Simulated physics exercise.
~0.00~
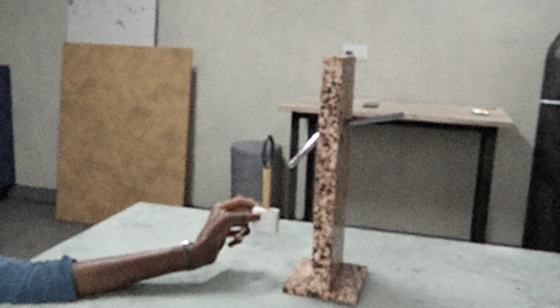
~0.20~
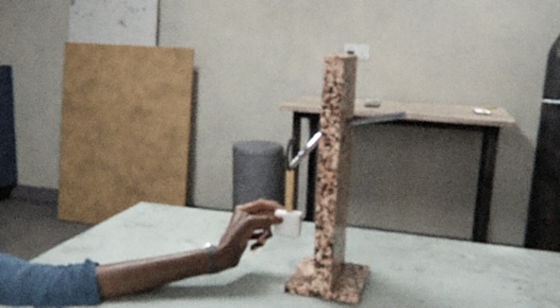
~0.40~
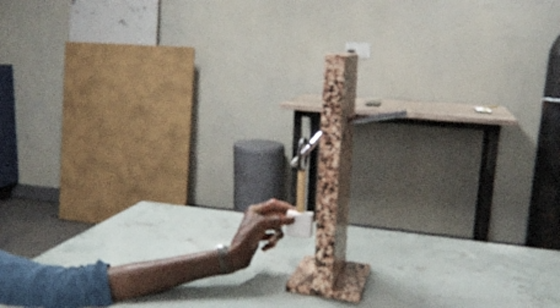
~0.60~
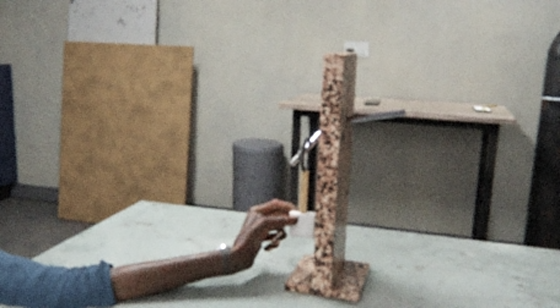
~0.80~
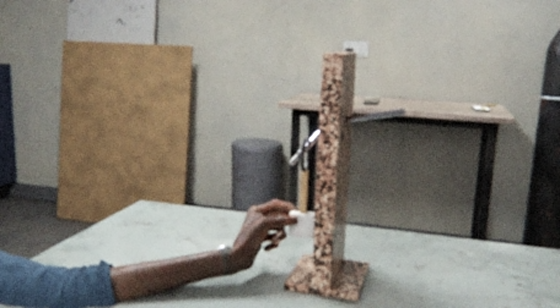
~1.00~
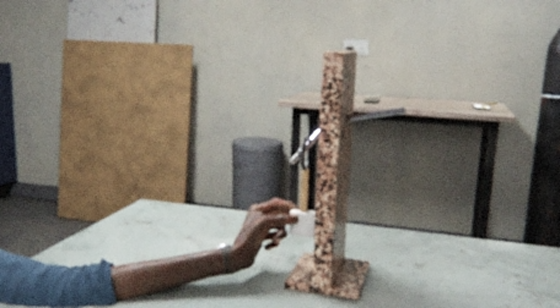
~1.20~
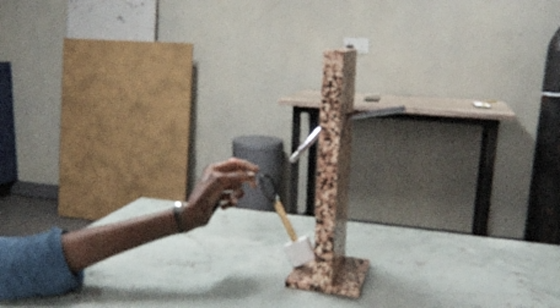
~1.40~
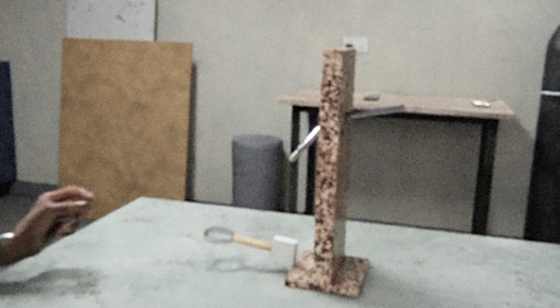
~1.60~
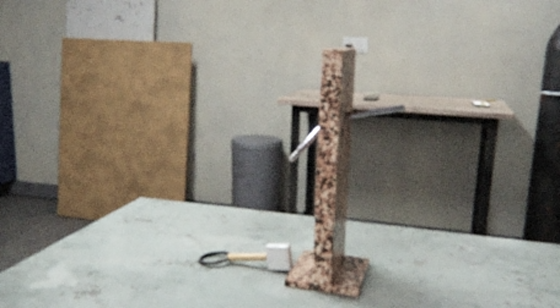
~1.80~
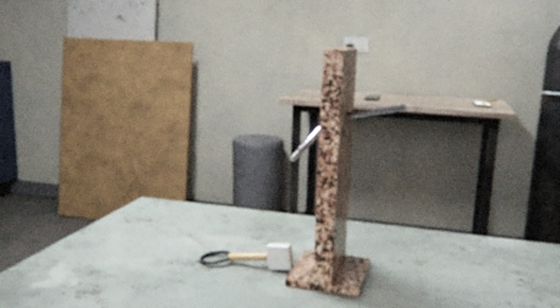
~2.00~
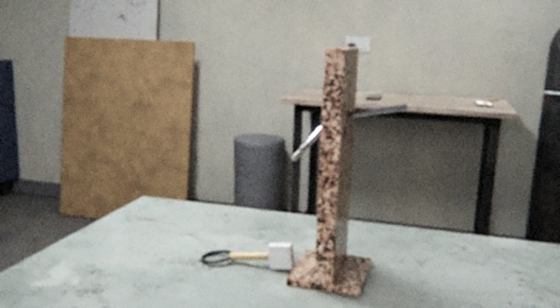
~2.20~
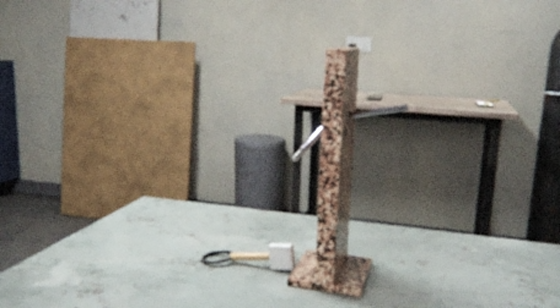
White brush held by its handle against a speckled post's peg, slipping down once released and ending flat on the table.
